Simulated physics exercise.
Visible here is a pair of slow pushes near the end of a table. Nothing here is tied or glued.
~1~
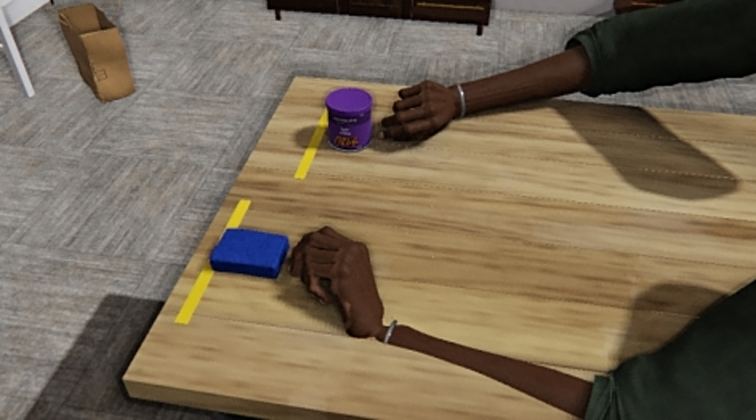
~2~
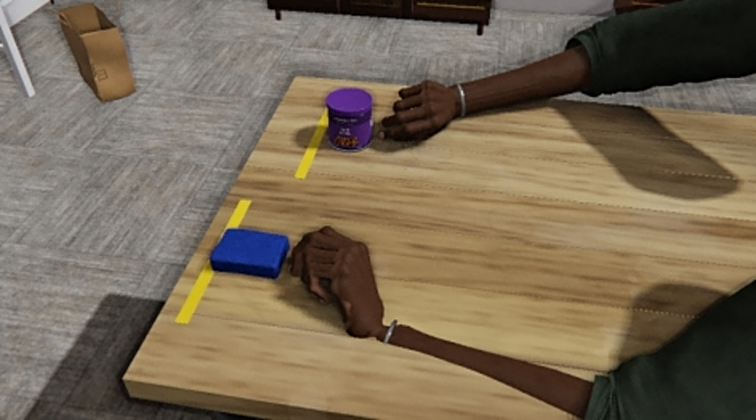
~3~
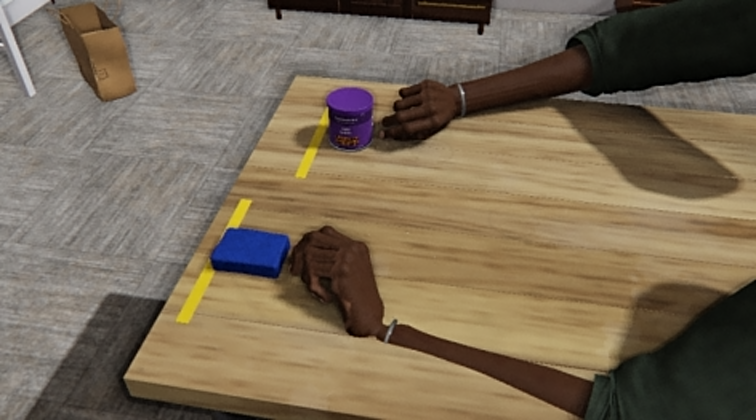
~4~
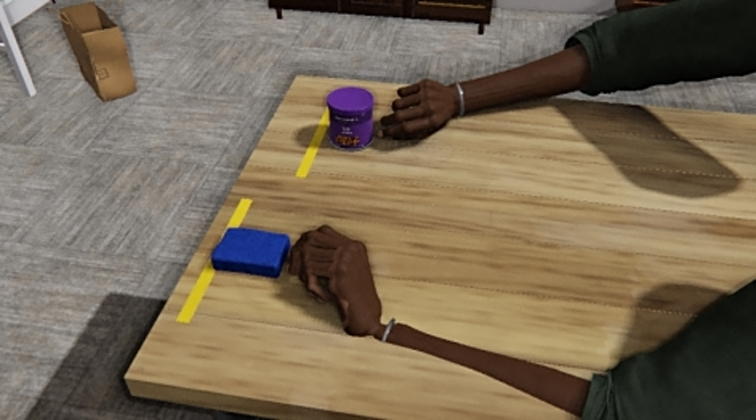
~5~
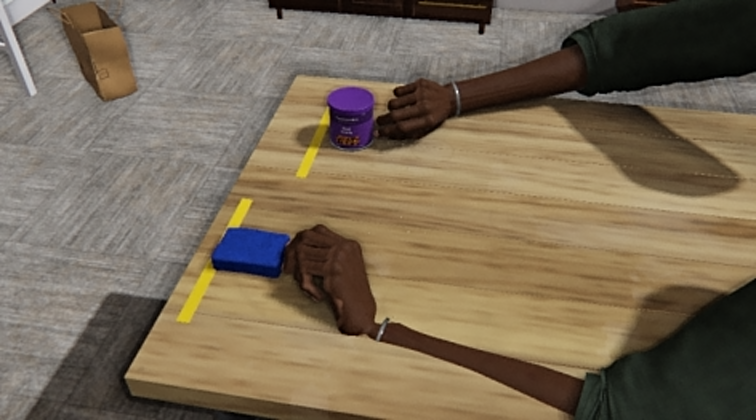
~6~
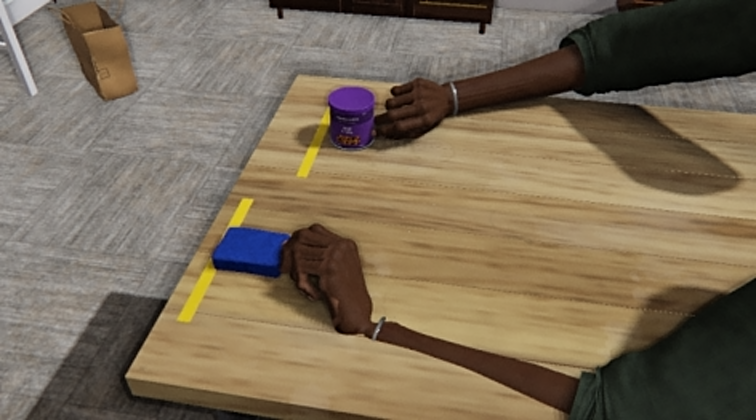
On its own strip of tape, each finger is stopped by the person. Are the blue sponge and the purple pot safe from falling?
The blue sponge is gone from the table; the purple pot is left on the table.
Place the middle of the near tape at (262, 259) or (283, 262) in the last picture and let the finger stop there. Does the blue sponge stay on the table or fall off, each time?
Note - try 1 safe on top, try 2 safe on top.
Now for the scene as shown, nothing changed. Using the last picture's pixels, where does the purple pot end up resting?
The middle ends up near (292, 113).
Then, 1.20 s after the last picture, blue sponge tipped 43° from how it was near (177, 253); purple pot moved about its own width near (292, 113).
Then, 1.46 s after the last picture, blue sponge falling; purple pot moved about its own width near (291, 113).
By the end, the blue sponge drops to the floor; the purple pot is still on the table, near (291, 113).
